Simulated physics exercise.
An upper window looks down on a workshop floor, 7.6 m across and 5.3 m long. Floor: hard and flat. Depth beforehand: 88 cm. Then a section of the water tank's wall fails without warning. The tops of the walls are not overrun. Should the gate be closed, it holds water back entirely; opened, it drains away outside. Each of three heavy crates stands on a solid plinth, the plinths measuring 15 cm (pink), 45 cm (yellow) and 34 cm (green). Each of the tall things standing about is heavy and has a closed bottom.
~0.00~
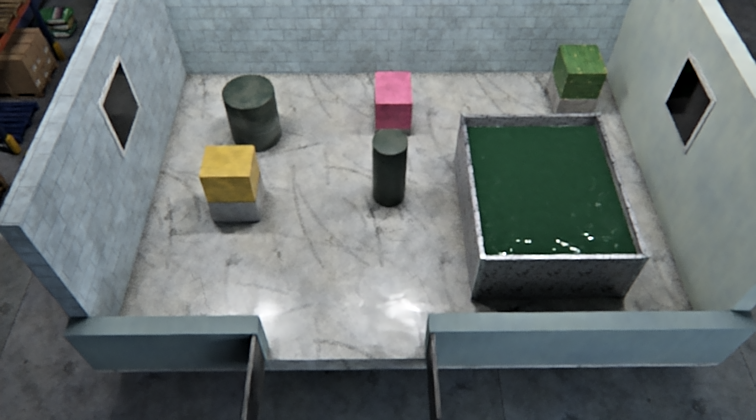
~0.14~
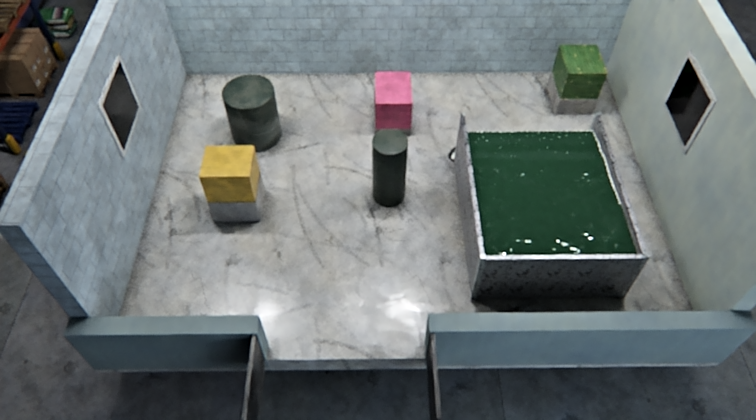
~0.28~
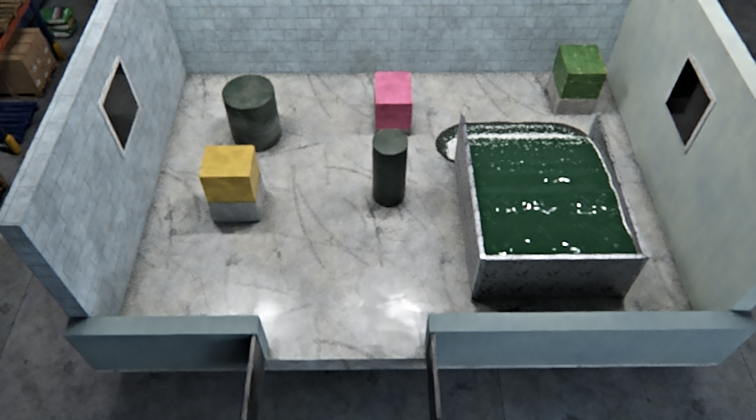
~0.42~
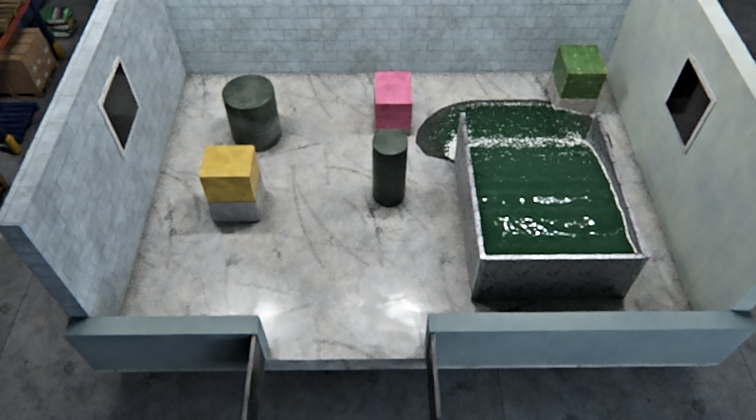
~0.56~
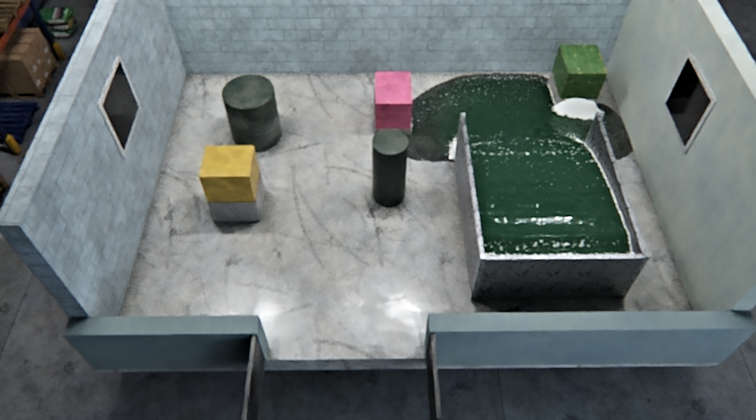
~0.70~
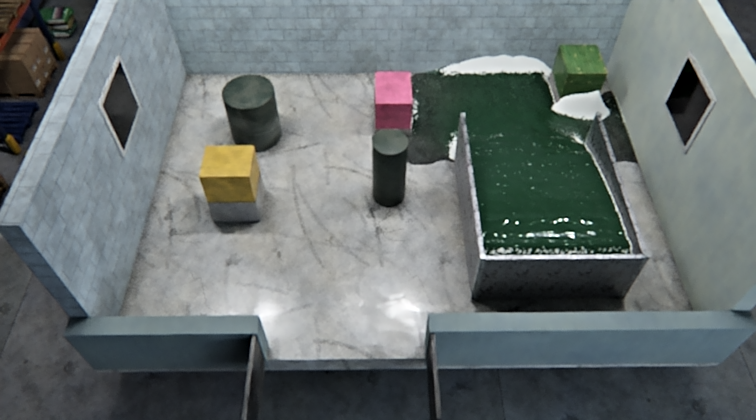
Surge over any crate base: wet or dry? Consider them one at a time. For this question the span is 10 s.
Pink crate wet; yellow crate dry; green crate wet.
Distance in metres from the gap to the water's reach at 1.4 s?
I'd say around 4.0 m from the gap.
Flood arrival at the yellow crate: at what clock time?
Arrival time, yellow: 2.6 s.
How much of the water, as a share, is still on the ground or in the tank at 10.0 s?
Roughly 88 percent.
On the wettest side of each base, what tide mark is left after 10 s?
Measured in centimetres, that comes to pink 31, yellow 15 and green 50.
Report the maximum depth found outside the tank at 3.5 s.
Around 44 centimetres deep.
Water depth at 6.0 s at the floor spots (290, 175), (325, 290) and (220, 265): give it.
Approximately 12, 8 and 5 centimetres, going through them in turn.
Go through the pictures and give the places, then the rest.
Still water, 88 cm deep, in the water tank at (545, 183), in the first picture.
Water pours out at (522, 149) and has run 1.1 m, to (452, 158); deepest outside 17 cm, 88 cm at the water tank's back, in the second picture.
Water pours out at (522, 149) and has run 1.3 m, to (443, 139); deepest outside 42 cm, 88 cm at the water tank's back, in the third picture.
Water pours out at (522, 151) and has run 1.6 m, to (434, 119); deepest outside 39 cm, 87 cm at the water tank's back, in the fourth picture.
The front is at (453, 82), 2.1 m from the gap at (522, 151); 5.5 m2 of floor is under water; 79 cm left at the back of the water tank, in the fifth picture.
Water pours out at (521, 152) and has run 2.6 m, to (426, 73); deepest outside 58 cm, 74 cm at the water tank's back, in the sixth picture.
After 1.4 s water covers 25 % of the floor and is deepest (60 cm) near (505, 75); pink plinth reached, yellow plinth not reached, green plinth reached.
After 2.2 s water covers 40 % of the floor and is deepest (57 cm) near (575, 74); pink plinth reached, yellow plinth not reached, green plinth reached.
After 3.5 s water covers 65 % of the floor and is deepest (44 cm) near (669, 325); pink plinth reached, yellow plinth reached, green plinth reached.
After 6.0 s water covers 95 % of the floor and is deepest (24 cm) near (655, 246); pink plinth reached, yellow plinth reached, green plinth reached.
After 10.0 s water covers 100 % of the floor and is deepest (14 cm) near (366, 199); highest at the pink plinth 31 cm, highest at the yellow plinth 15 cm, highest at the green plinth 50 cm.
